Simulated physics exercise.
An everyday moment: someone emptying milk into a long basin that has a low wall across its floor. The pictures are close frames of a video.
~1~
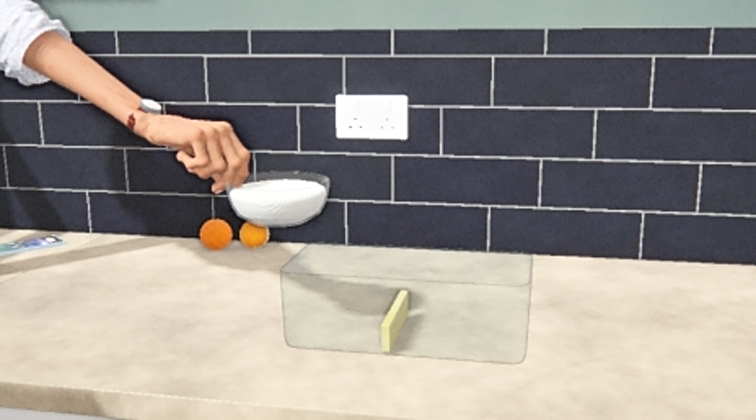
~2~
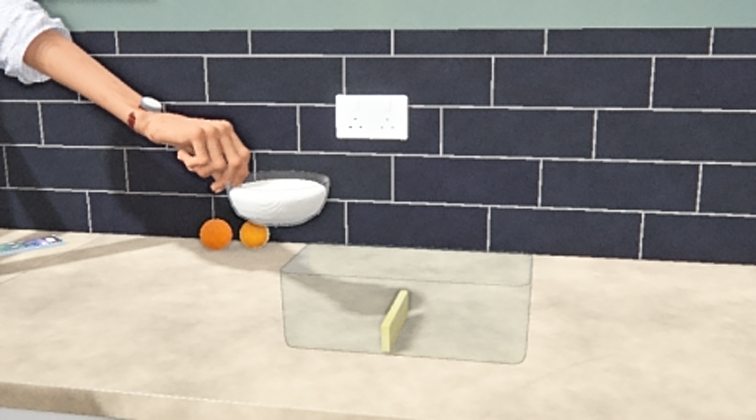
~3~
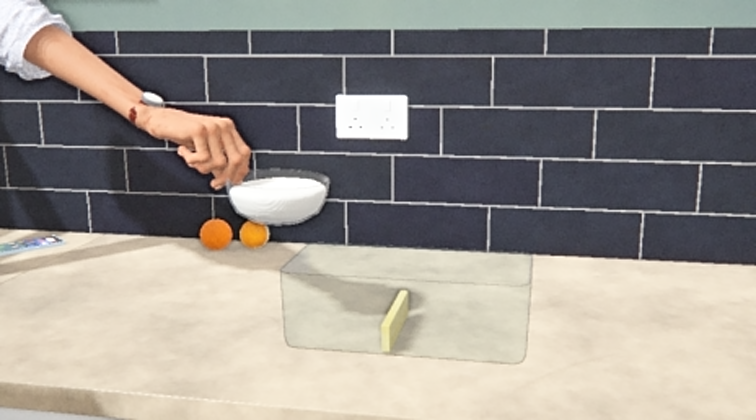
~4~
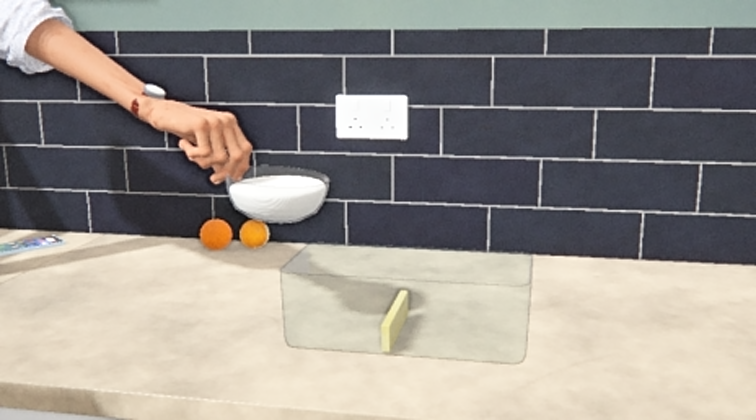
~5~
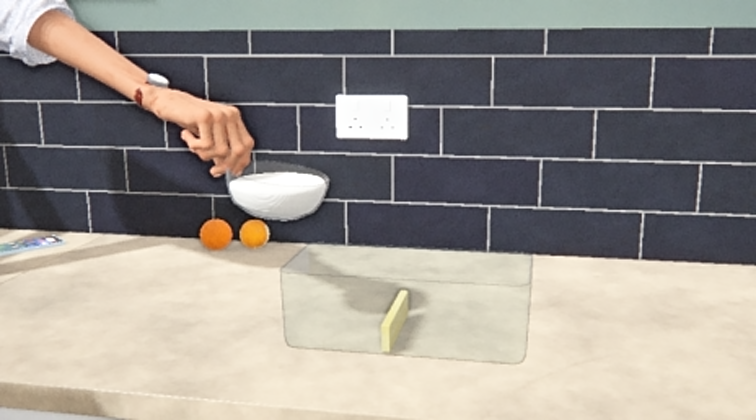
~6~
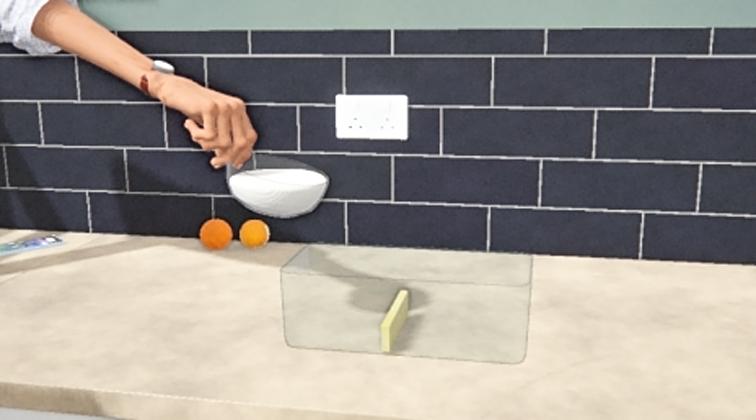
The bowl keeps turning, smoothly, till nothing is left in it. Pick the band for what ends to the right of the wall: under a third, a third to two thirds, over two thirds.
In the end from a third to two thirds is right of the wall.
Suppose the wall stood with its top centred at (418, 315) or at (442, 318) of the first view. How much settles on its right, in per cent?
The first gives 10 %, the second 15 %.
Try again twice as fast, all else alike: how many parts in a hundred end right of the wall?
About 70 per cent.
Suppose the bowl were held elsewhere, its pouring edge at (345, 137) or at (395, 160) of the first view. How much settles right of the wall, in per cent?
About 90 and 95 per cent.
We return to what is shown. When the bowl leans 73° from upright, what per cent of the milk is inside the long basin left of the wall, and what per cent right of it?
Left about 20, right about 5.
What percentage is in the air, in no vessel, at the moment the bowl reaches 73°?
Some 45 per cent.
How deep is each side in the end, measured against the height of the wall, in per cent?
Some 30 per cent left and 30 right.
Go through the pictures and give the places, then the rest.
In the first picture, it leans 0°; its right rim is at (326, 184); the milk meets the walls at (235, 187) and (325, 191); the long basin's rim runs from (295, 258) to (532, 270); the wall's top is at (396, 308).
In the second picture, it leans 1°; its right rim is at (326, 184); the milk meets the walls at (235, 187) and (325, 190).
In the third picture, it leans 2°; its right rim is at (326, 184); the milk meets the walls at (235, 185) and (325, 189).
In the fourth picture, it leans 5°; its right rim is at (326, 184); the milk meets the walls at (235, 183) and (325, 187).
In the fifth picture, it leans 9°; its right rim is at (326, 184); the milk meets the walls at (234, 180) and (326, 183).
In the sixth picture, it leans 14°; its right rim is at (326, 184); the milk meets the walls at (235, 175) and (326, 180).
A moment on, the bowl is tipped part way and 30 per cent is still to pour, 22 is left of the wall and 4 right of it.
Next, the bowl is tipped right over and 0 per cent is still to pour, 42 is left of the wall and 53 right of it.
Then the bowl is tipped right over and 0 per cent is still to pour, 45 is left of the wall and 53 right of it.
Later the bowl is tipped right over and 0 per cent is still to pour, 45 is left of the wall and 53 right of it.
In the end 45 per cent lies left of the wall, 54 right of it and 1 outside.
